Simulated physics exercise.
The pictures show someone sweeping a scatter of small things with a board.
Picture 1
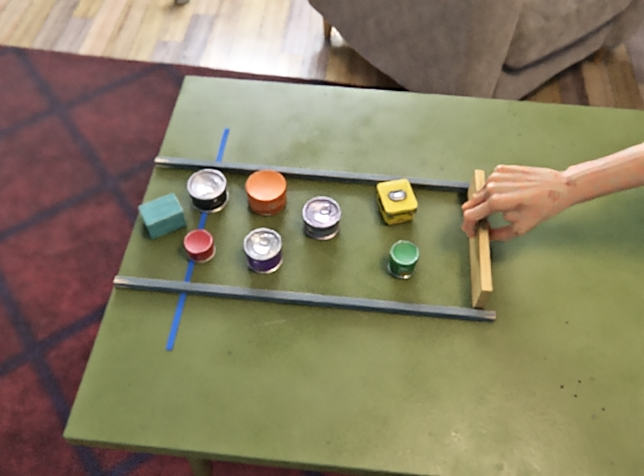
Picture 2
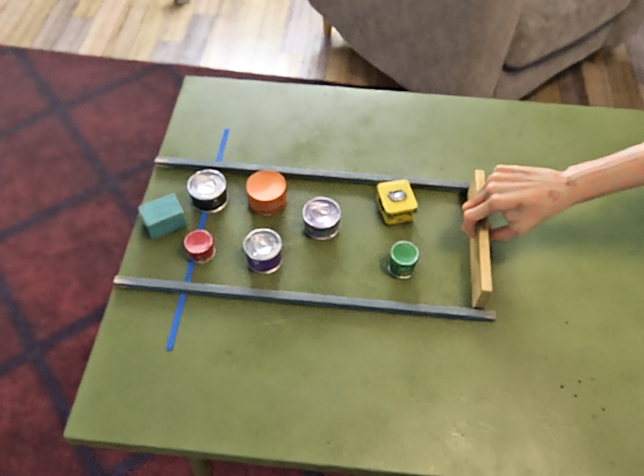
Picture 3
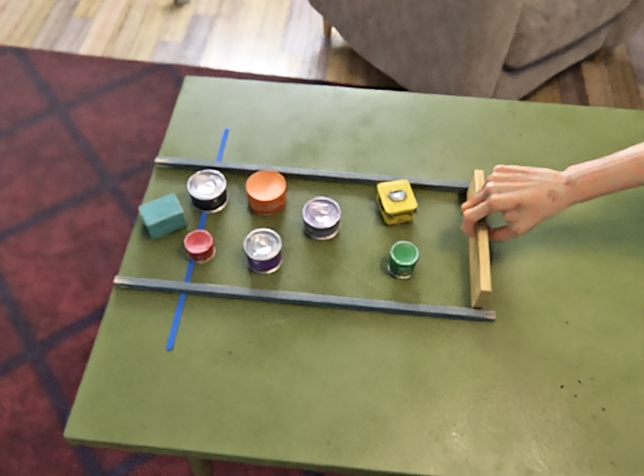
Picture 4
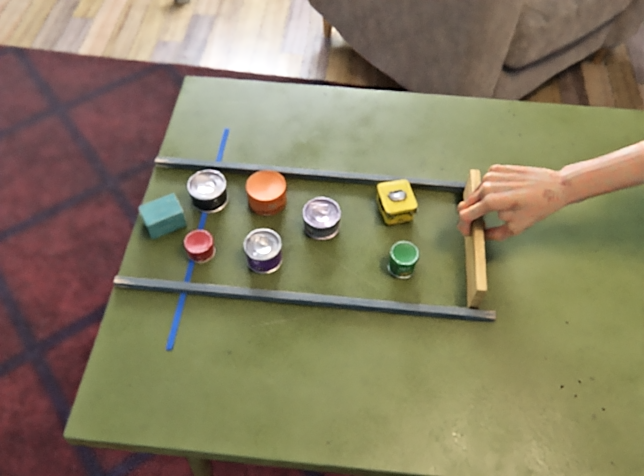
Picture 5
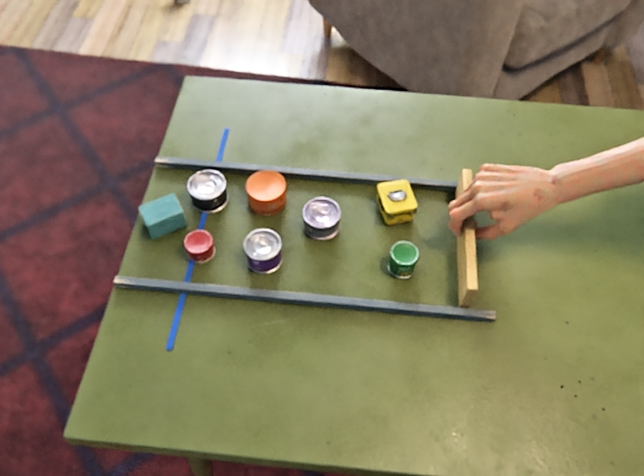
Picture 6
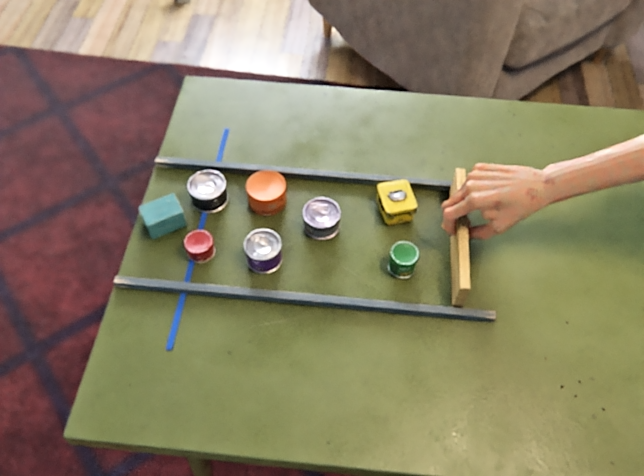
The footage shows a hand holding a wooden board upright between two rails on a green table, then sliding it slightly left toward a scatter of small tins, tubs and a turquoise block, which all stay still.
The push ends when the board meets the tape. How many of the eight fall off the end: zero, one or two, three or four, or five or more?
Here the number that fall off is one or two.
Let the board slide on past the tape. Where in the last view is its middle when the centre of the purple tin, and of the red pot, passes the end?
Its middle is around (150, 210) and around (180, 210).
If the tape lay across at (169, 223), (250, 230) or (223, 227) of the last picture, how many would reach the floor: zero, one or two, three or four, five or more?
For each place: Three to four; none at all; not one.
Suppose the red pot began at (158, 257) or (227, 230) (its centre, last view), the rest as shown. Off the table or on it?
The red pot survives; does not fall.
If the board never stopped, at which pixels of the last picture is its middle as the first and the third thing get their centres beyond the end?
Near (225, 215) and (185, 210).
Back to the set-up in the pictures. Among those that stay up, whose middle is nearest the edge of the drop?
The red pot ends nearest.
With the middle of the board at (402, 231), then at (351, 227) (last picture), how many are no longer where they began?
The counts are 2 and 3.
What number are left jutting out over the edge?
It comes to 3.
Soon after, none off yet; turquoise block at rest near (163, 216); black pot at rest near (208, 192); red pot at rest near (200, 247).
In the end, the number that fall off is one or two; gone, black pot.
